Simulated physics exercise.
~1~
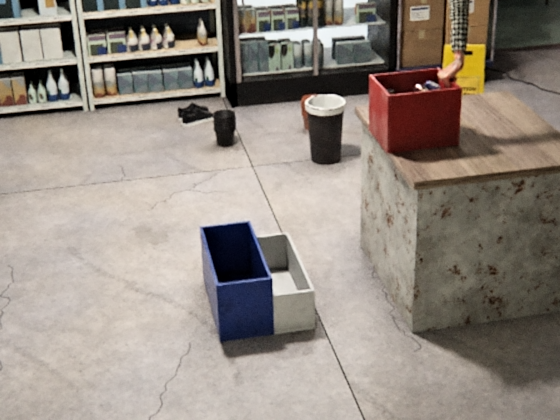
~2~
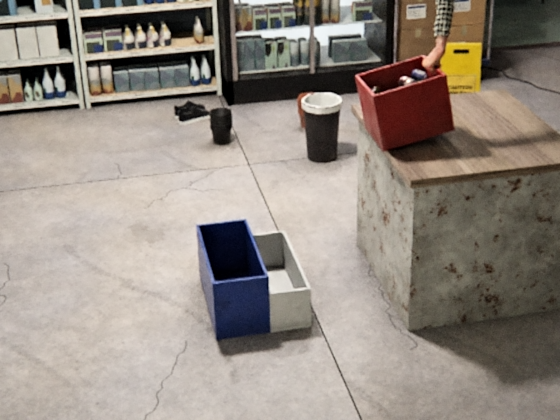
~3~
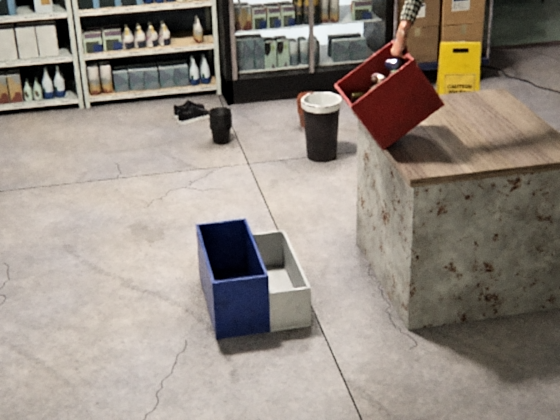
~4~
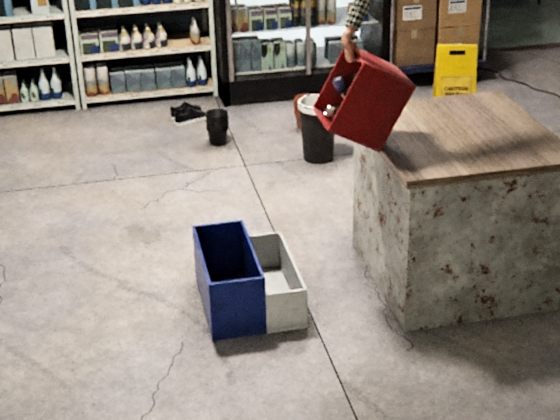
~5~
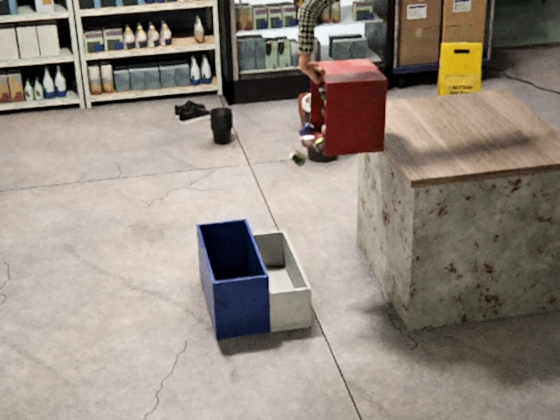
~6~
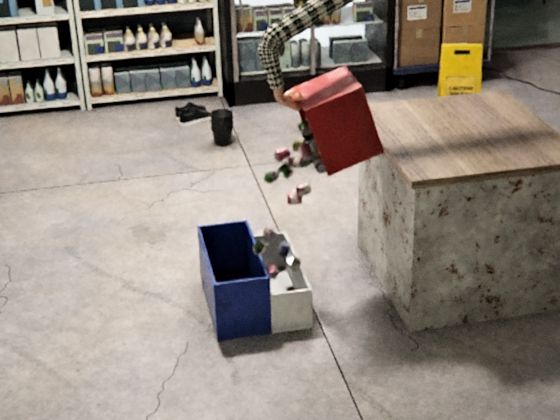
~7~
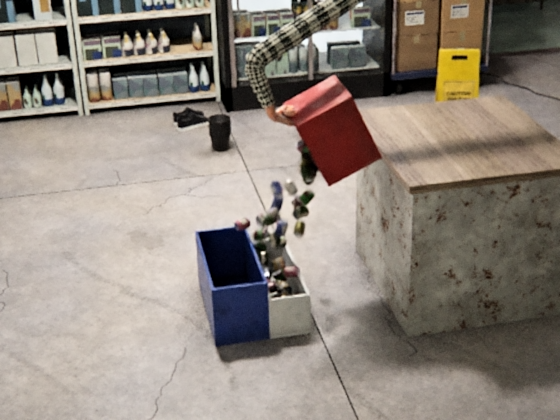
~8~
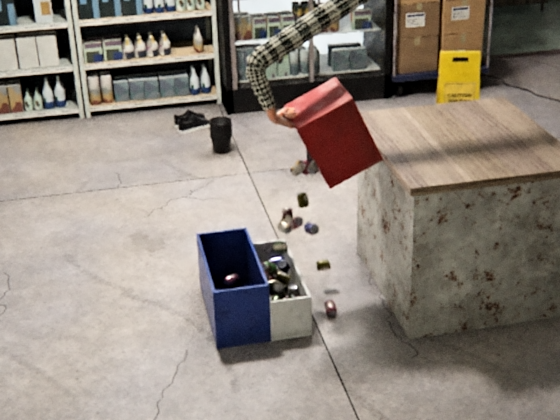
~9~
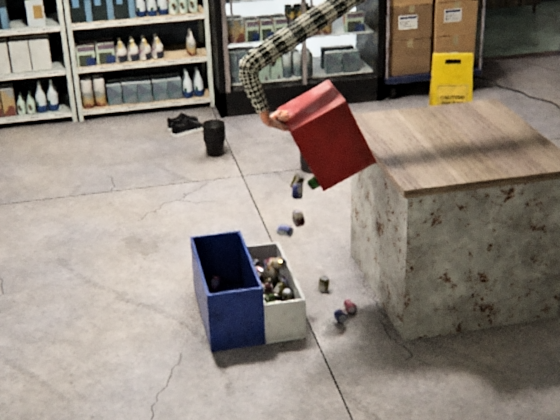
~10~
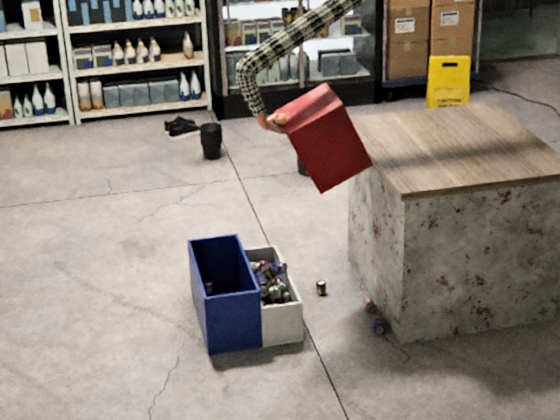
At the start, a red crate of small cans sits on a wood-topped bench, with an empty white trough and a blue tote side by side on the floor to the left. A hand in a checked sleeve tips the crate leftward over the bench edge. As it turns past its side, the first cans tumble out, and soon a stream pours down into the white trough. A few land in the blue tote, while others drop to the floor near the bench. The flow thins and stops with the crate still held tilted, most cans heaped in the white trough.
